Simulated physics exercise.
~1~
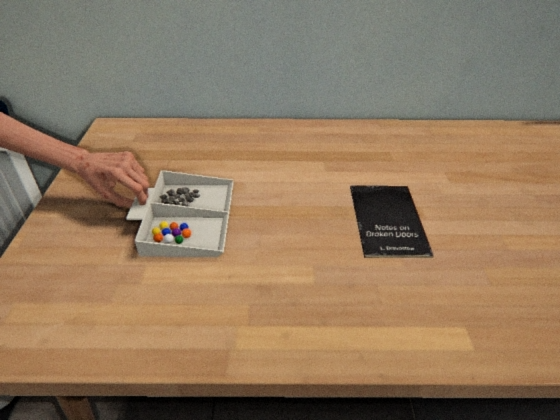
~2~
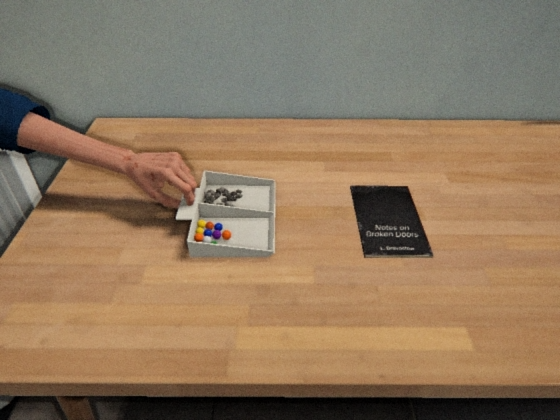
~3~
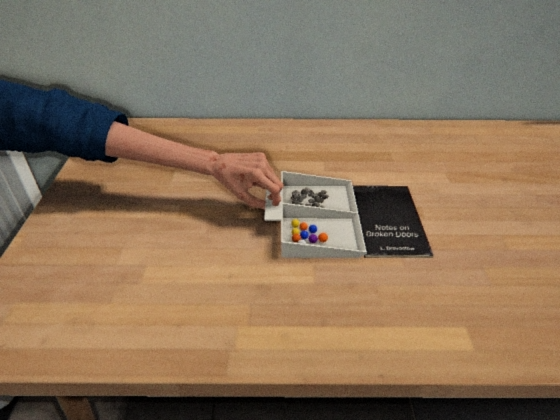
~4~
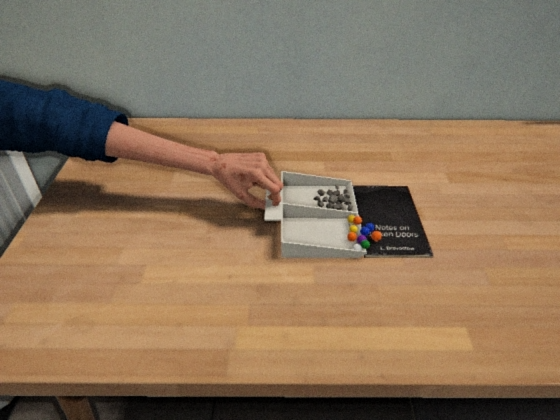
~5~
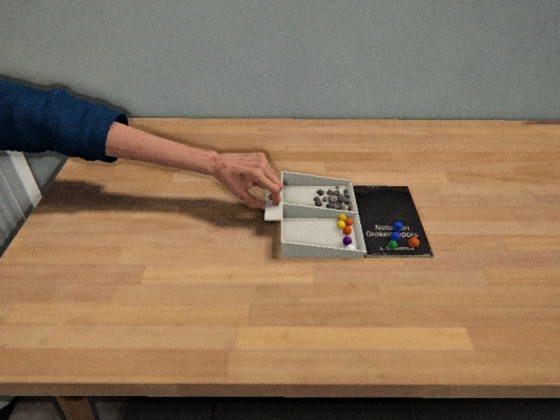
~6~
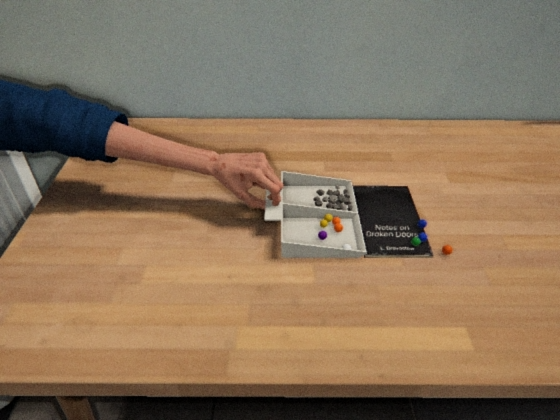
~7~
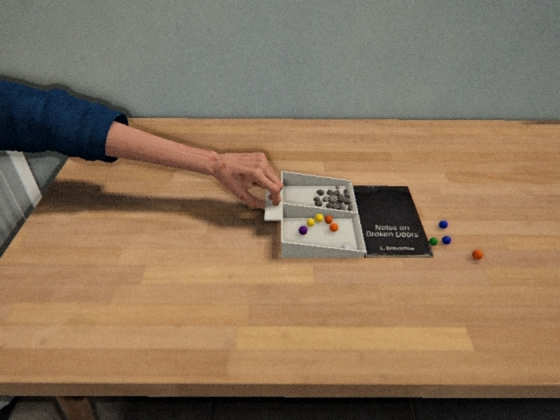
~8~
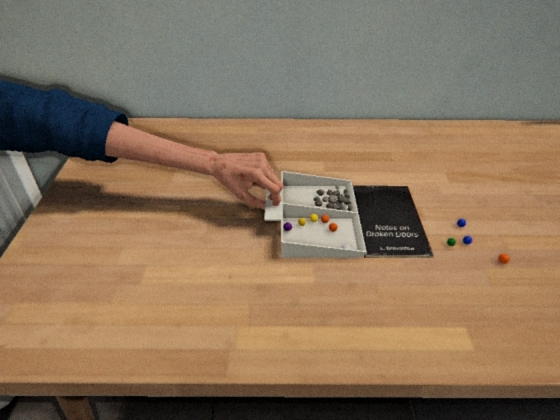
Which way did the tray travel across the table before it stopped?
The tray travelled to the right, pushed by the hand until it reached the thin black book.
A hand slid a divided tray of colourful balls and small grey pieces right across a wooden table until it stopped against a thin black book, and some balls spilled over the book onto the table while the grey pieces stayed inside.
